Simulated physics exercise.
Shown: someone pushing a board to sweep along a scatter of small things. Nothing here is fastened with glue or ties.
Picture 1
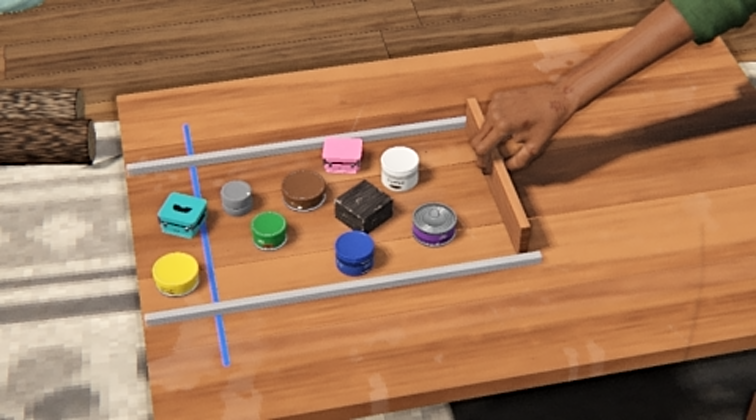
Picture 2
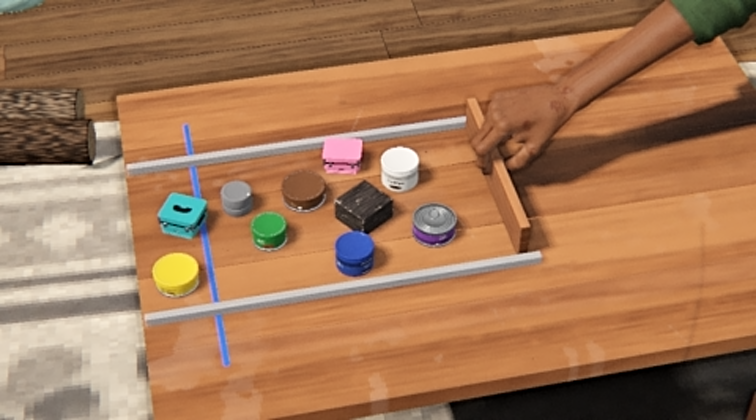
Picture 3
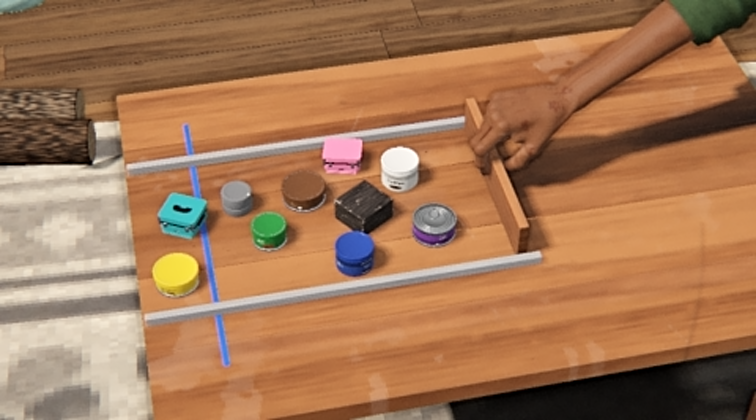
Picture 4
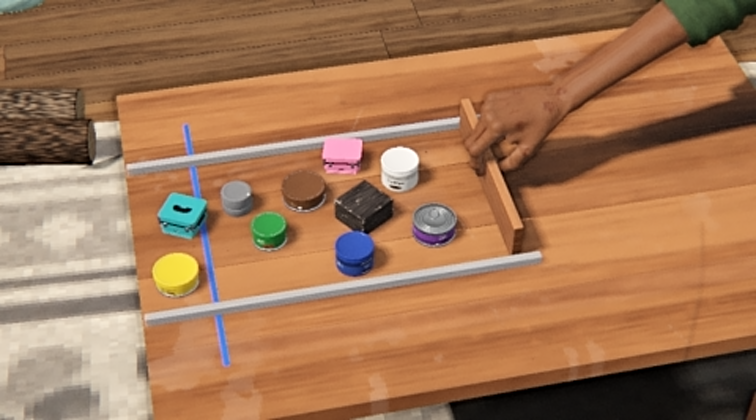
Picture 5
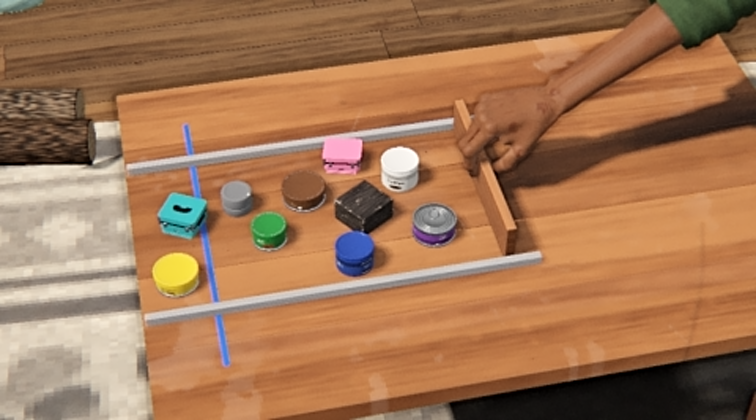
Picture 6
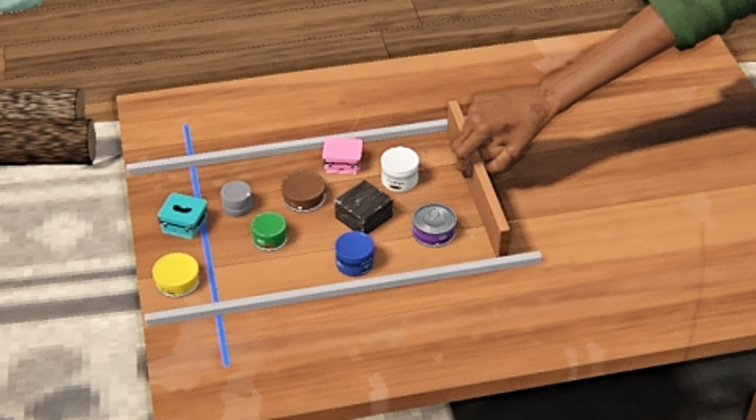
A hand sliding a wooden board slightly left between two rails on a table, toward small coloured containers that stay still.
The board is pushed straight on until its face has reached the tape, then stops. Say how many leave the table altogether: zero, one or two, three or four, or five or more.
Lost one or two.
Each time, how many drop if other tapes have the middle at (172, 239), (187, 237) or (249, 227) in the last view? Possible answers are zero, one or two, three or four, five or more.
In order: 5 or more, five or more, not one.
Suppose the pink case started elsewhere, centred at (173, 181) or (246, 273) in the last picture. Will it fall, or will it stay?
One place after the other: It keeps its spot; it keeps its spot.
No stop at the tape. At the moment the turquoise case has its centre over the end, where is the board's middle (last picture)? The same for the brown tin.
The middle is at (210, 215) when it's the turquoise case, and at (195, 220) when it's the brown tin.
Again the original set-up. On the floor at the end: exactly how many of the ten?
The number that fall is 2.
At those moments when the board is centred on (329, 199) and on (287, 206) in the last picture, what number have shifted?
The count reaches 8 first and 9 second.
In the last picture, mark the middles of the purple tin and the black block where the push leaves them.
Same order as the question: First (187, 261), second (175, 224).
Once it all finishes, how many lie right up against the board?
The count comes out at 5.
A little later, none off yet; yellow pot at rest near (176, 275); turquoise case at rest near (184, 217); grey lid at rest near (237, 199).
When it is over, the number that fall off is one or two; down, grey lid and turquoise case.
